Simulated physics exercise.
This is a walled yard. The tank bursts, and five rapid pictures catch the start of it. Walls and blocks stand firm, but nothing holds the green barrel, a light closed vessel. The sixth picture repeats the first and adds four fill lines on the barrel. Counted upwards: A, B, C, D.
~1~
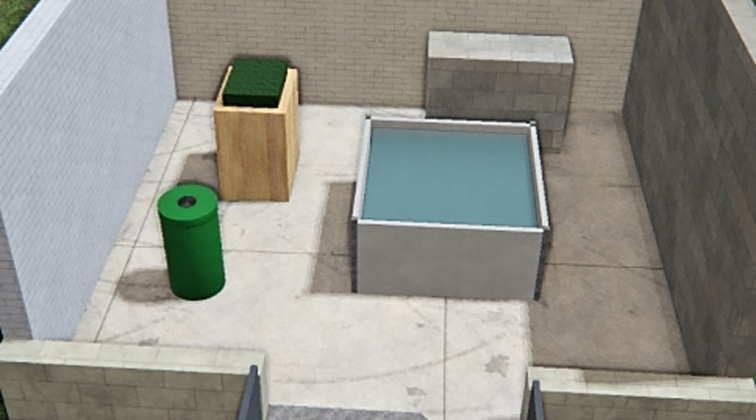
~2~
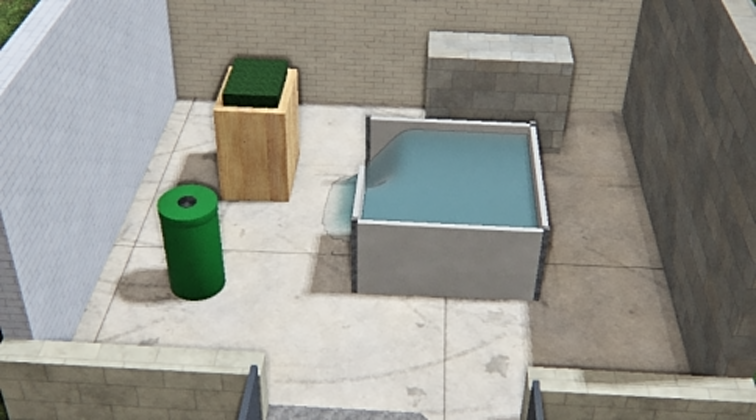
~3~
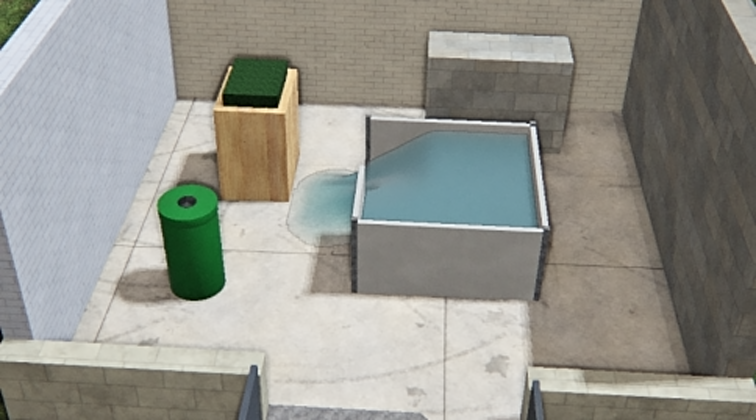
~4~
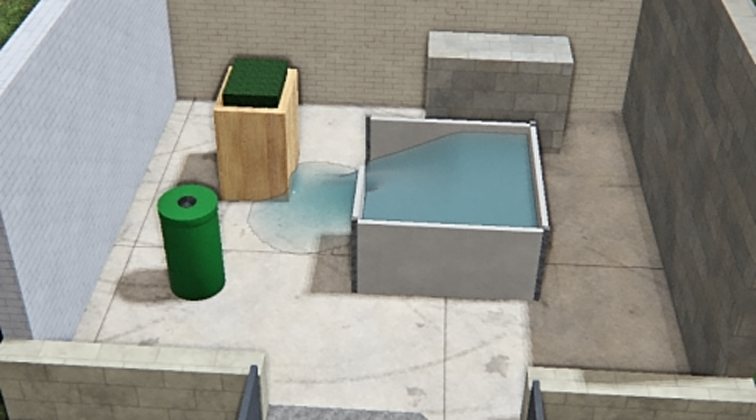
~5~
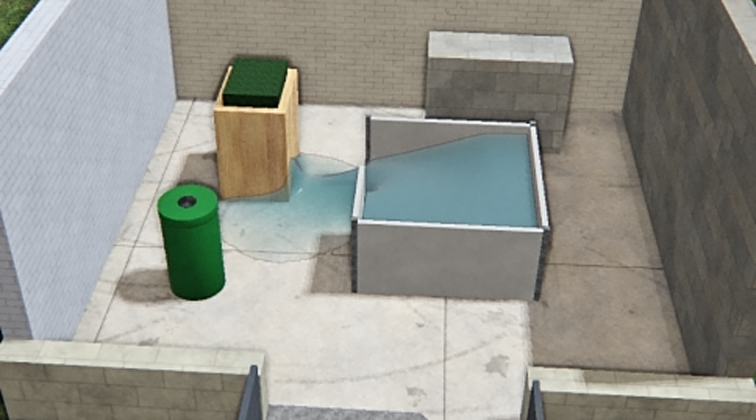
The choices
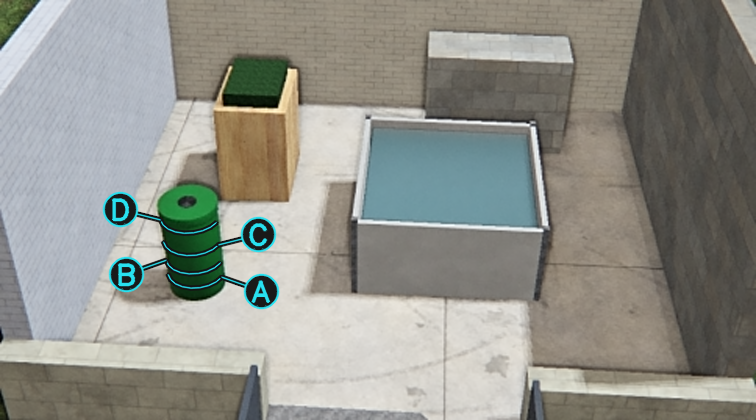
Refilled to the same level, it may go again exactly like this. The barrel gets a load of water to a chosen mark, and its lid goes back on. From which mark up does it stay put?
The limit is B.
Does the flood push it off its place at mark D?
No.
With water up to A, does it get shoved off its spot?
Yes, it does.
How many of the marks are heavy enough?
Three of the four.
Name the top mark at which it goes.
A.
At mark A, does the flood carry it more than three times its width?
No, less.
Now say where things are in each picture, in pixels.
Lid of the green barrel at (189, 202); tank full, its middle at (450, 177); open gate at (395, 364), in the first frame.
In the second frame, 2 % of the ground wet, in view closest to the barrel at (337, 226).
In the third frame, 4 % of the ground wet, in view closest to the barrel at (309, 235).
In the fourth frame, 6 % of the ground wet, in view closest to the barrel at (269, 233).
Lid of the green barrel at (189, 202); 8 % of the ground wet, in view closest to the barrel at (241, 241), in the fifth frame.
On the marked copy, A at (190, 288); B at (189, 273); C at (186, 255); D at (184, 233); from the bottom up A, B, C, D.
If A is chosen, it is pushed about its own width away.
If B is chosen, it does not move.
If C is chosen, it does not move.
If D is chosen, it does not move.
